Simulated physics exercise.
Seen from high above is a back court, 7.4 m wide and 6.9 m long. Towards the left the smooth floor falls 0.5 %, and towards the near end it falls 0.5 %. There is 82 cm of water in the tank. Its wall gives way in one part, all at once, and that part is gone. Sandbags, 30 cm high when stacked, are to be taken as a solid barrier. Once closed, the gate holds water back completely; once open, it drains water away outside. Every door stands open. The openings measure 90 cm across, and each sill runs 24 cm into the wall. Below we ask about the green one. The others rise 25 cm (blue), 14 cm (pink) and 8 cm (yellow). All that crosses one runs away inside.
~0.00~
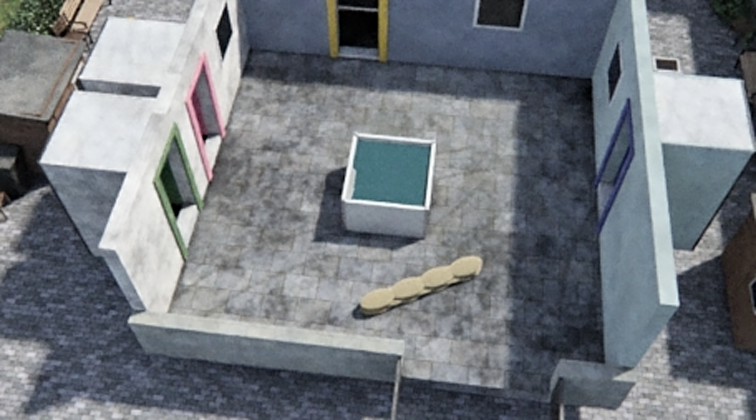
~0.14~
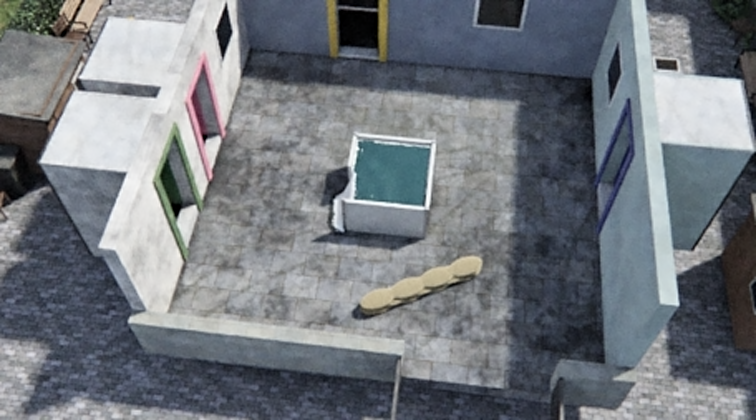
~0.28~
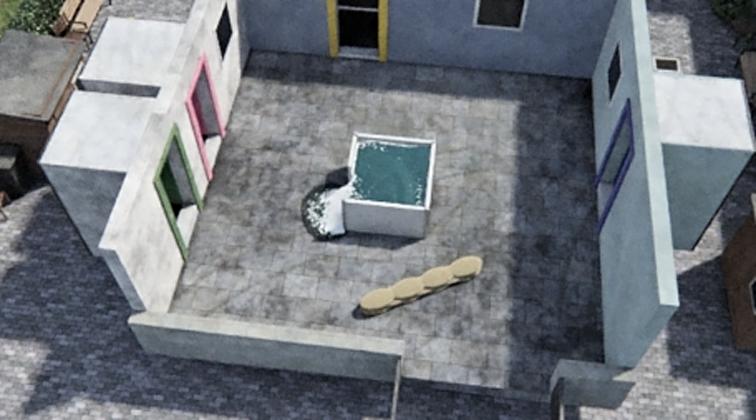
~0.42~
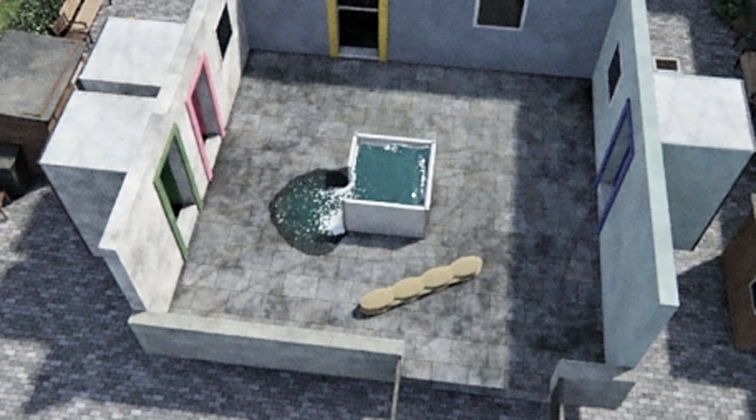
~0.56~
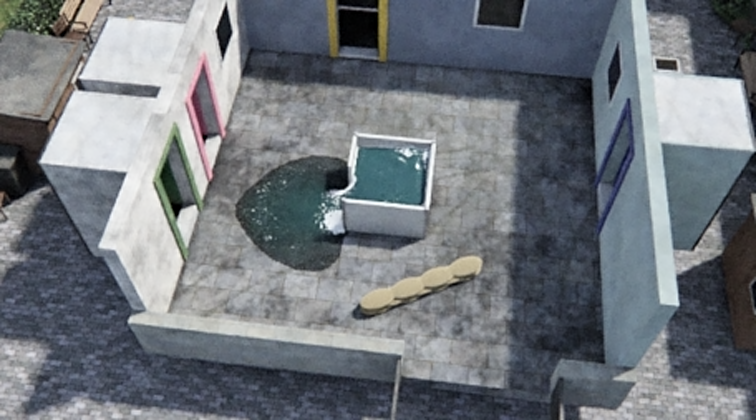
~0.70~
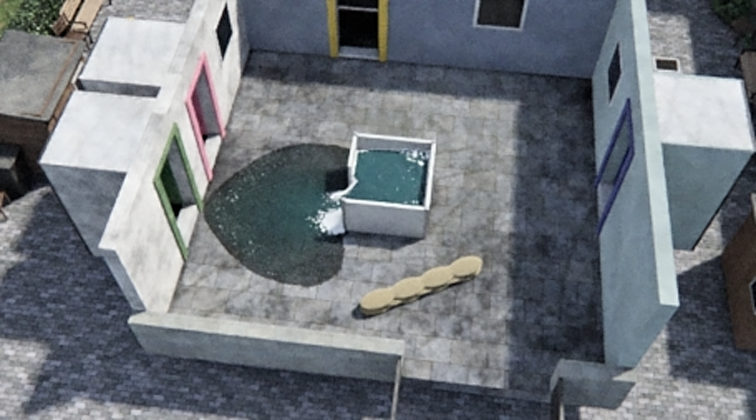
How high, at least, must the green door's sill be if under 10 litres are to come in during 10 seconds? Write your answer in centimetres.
I would say about 24 cm.
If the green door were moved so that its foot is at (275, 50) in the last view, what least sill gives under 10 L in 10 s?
About 11.5 cm.
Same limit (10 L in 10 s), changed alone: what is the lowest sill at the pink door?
For the pink door, about 19 cm.
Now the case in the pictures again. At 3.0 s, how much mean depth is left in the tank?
It averages roughly 26 centimetres.
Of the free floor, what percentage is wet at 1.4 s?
I'd estimate about 20 percent.
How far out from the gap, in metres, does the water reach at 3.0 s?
It gets close to 4.8 metres out.
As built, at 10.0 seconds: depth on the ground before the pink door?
Lab note: Depth approx. 4.5 cm.
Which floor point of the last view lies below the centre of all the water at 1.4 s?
I'd say around (331, 209).
After 1.4 s water covers 20 % of the floor, deepest (36 cm) near (344, 219); 31 cm at the green door, 0 litres in over its 26 cm sill.
After 3.0 s water covers 25 % of the floor, deepest (24 cm) near (161, 334); 17 cm at the green door, 4 litres in over its 26 cm sill.
After 10.0 s water covers 90 % of the floor, deepest (8 cm) near (164, 325); 6 cm at the green door, 4 litres in over its 26 cm sill.
At the green door as built, the water arrived by 0.8 s and peaked near 31 cm at 1.4 s.
With a sill of 21 cm, 24 litres would have come in within the 10 s; with 28 cm, 2 litres. So under 10 litres takes about 24 cm.
